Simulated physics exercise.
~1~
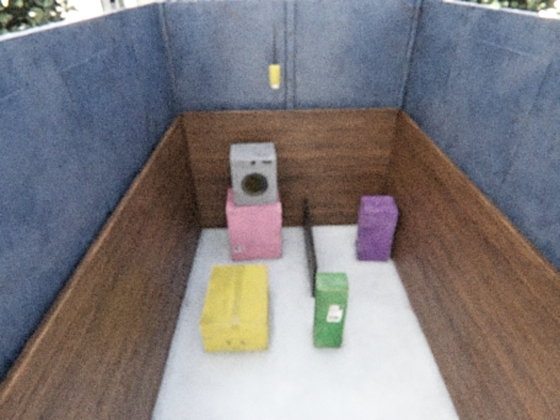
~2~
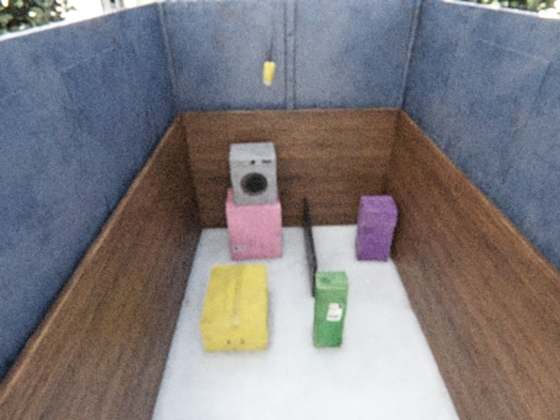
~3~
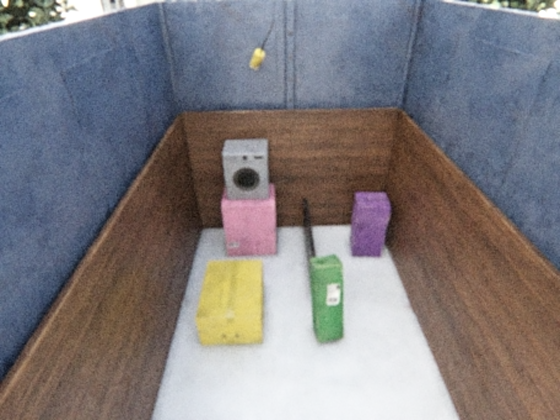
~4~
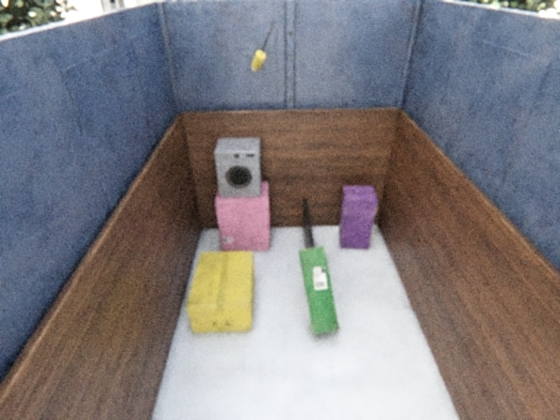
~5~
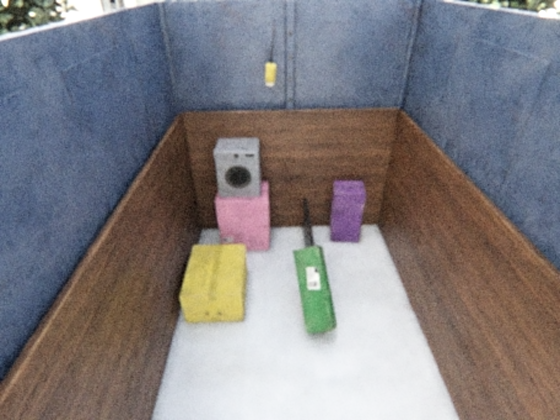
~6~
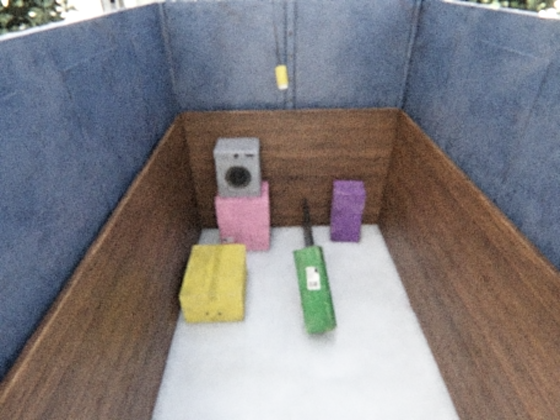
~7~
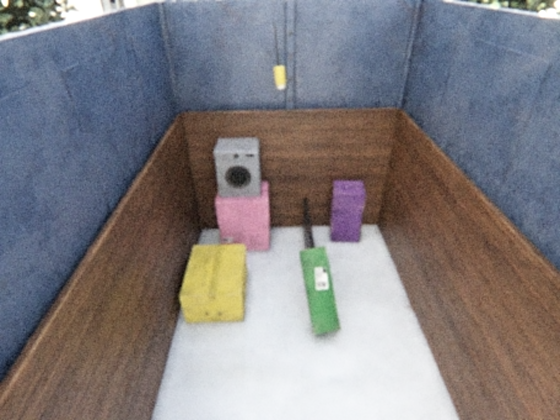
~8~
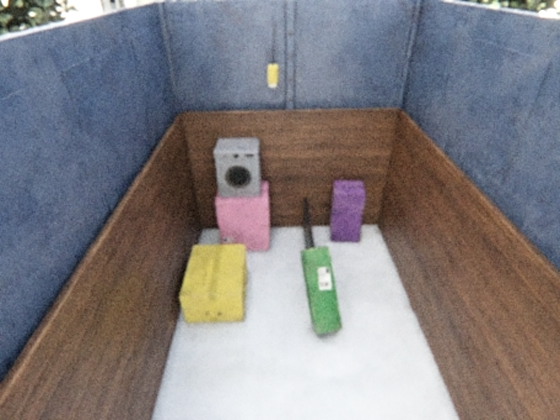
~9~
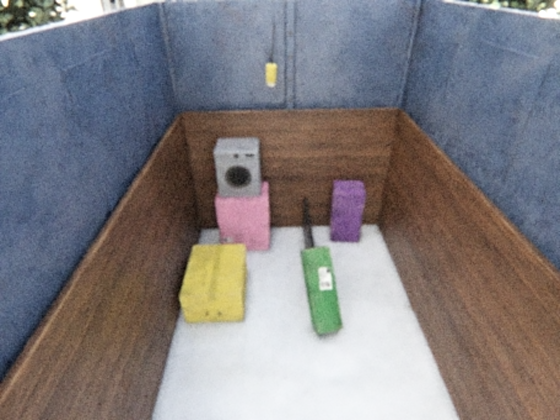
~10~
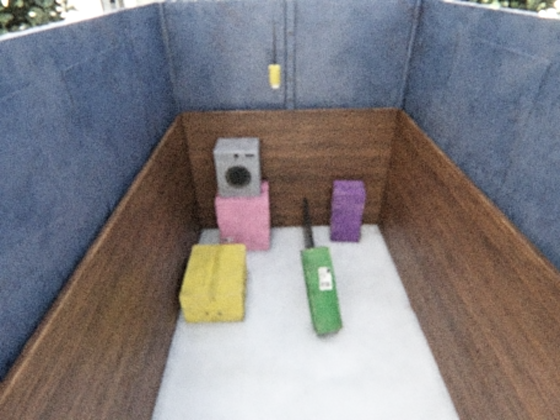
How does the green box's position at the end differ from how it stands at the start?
At the start the green box stands upright on the floor, but by the end it is leaning over to the left.
